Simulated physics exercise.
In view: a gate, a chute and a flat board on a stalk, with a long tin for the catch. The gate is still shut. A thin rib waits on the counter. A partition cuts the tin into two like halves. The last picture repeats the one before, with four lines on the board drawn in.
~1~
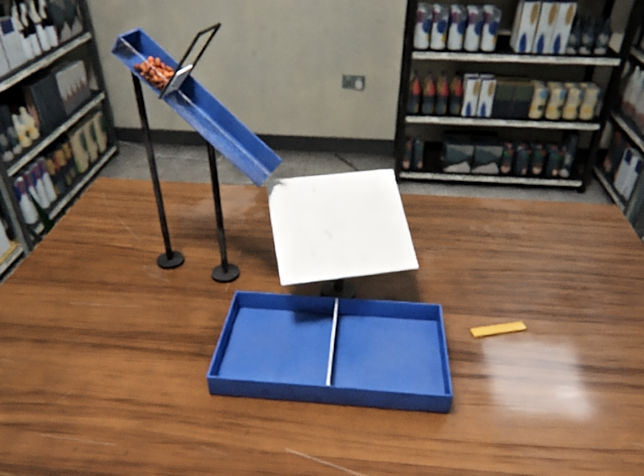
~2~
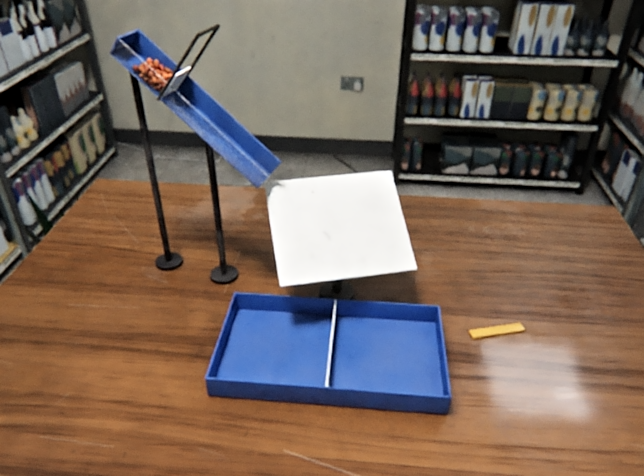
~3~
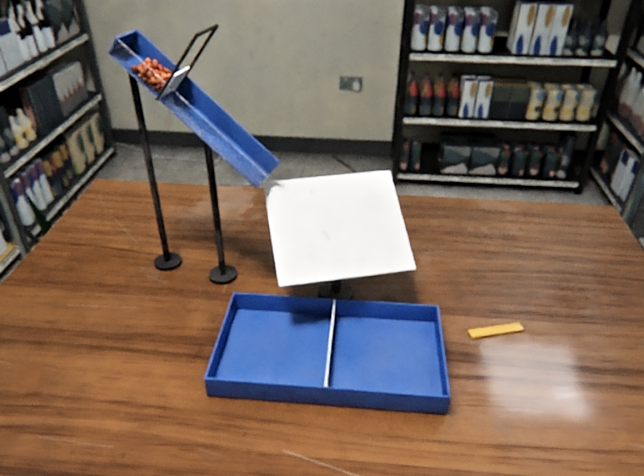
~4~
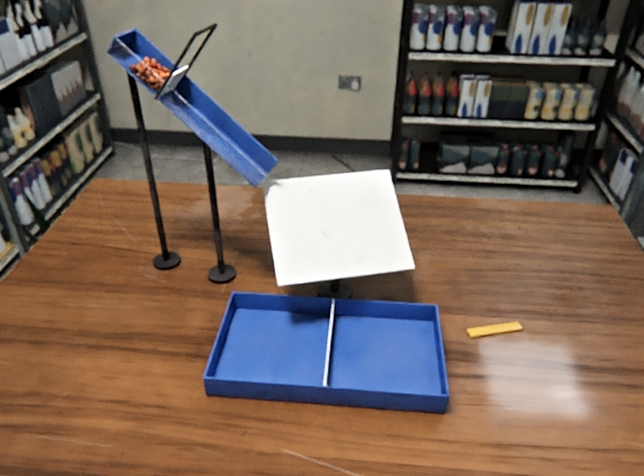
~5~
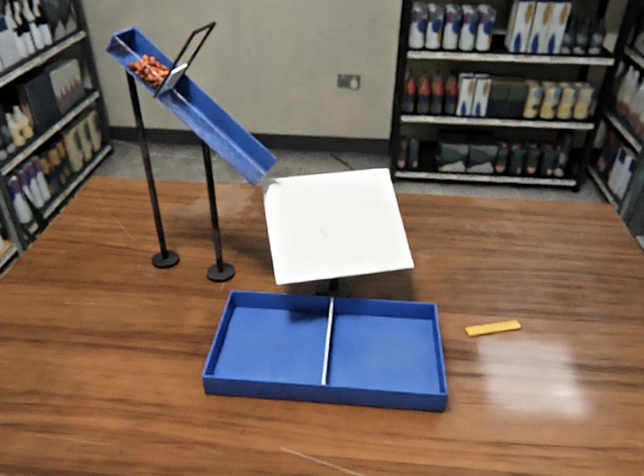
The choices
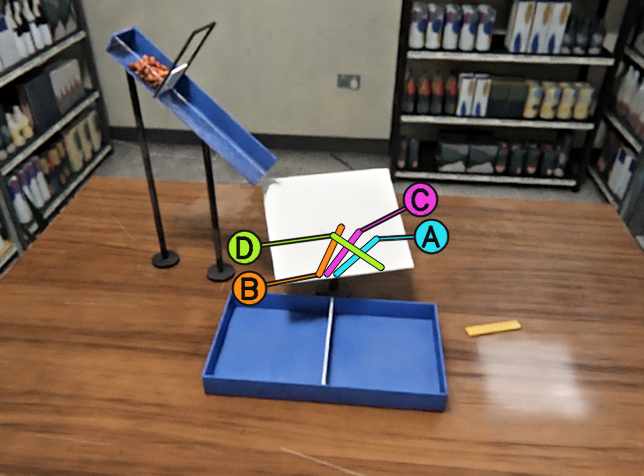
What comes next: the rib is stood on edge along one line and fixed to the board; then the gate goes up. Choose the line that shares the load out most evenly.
A works best here.
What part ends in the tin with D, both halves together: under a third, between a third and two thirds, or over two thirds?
Line D gives over two thirds.
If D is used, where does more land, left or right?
More lands on the right.
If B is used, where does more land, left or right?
Left.
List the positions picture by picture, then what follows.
The first frame shows load behind the gate at (161, 76), clay pellets; lip of the chute at (266, 180), sloping fairly steeply.
The second frame shows middle of the board at (339, 225), tilted fairly steeply; middle of its low edge at (350, 277); of its high edge at (329, 176).
The third frame shows front corners of the tin at (205, 378) and (449, 397); front end of its middle wall at (325, 387); gate still shut at (179, 74).
The fourth frame shows middle of the load at (157, 76); lip at (262, 180).
The fifth frame shows middle of the load at (156, 75); lip at (261, 179).
On the marked copy, line A from (376, 238) to (336, 273); line B from (341, 227) to (319, 274); line C from (358, 231) to (327, 273); line D from (333, 235) to (381, 267).
With A, of what is caught, about half in the left half, about half in the right.
With B, of what is caught, nearly all in the left half, a small part in the right.
With C, of what is caught, nearly all in the left half, a small part in the right.
With D, of what is caught, a stray few in the left half, nearly all in the right.
